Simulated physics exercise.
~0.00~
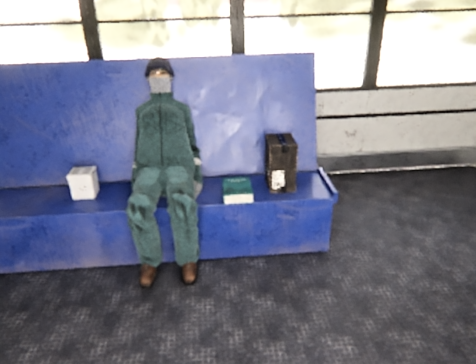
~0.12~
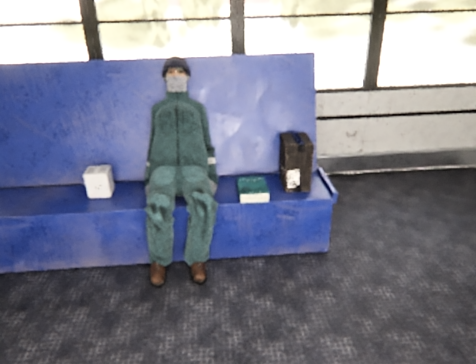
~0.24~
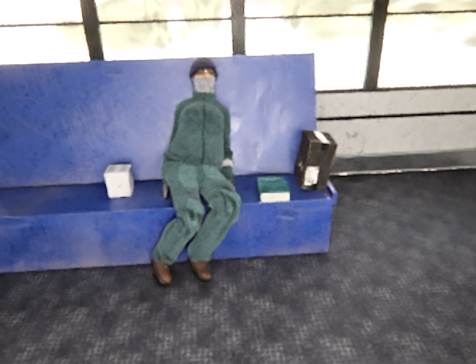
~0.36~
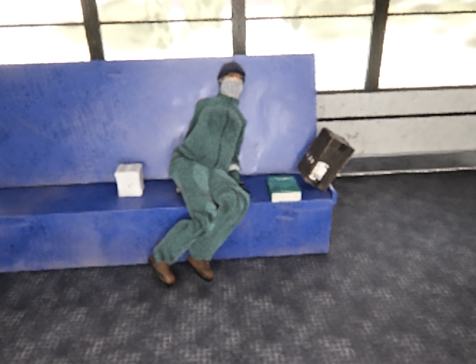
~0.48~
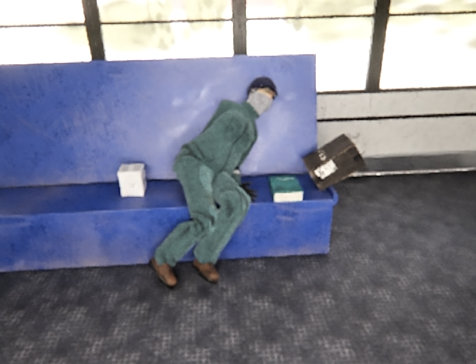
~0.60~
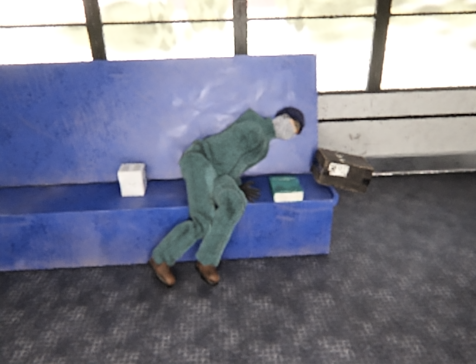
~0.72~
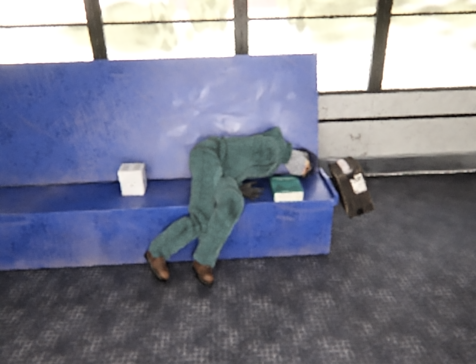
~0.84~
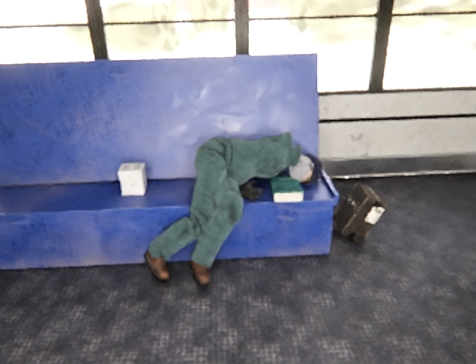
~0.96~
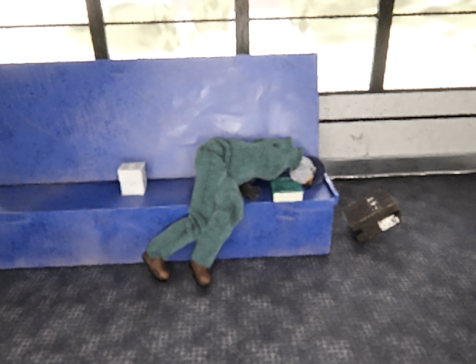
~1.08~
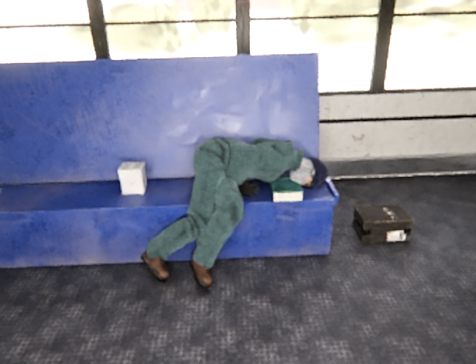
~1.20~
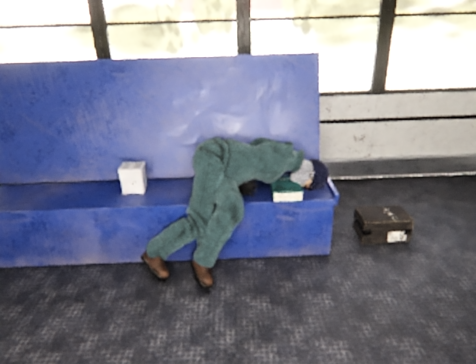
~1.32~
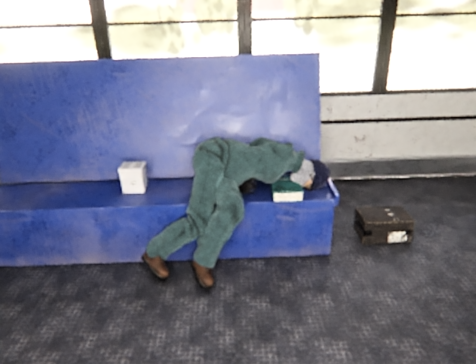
At first, a person in green clothes and a dark cap sits upright on a long blue bench, with a white tub on the left and a teal folder and a black pack on the right. The person and all three items slide to the right along the seat. The black pack leans out over the bench end while the sleeper tips sideways after it. As the person slumps down over the teal folder, the pack tumbles off and turns over. It comes to rest on the dark floor, while the folder, the tub and the slumped sleeper stay on the bench.
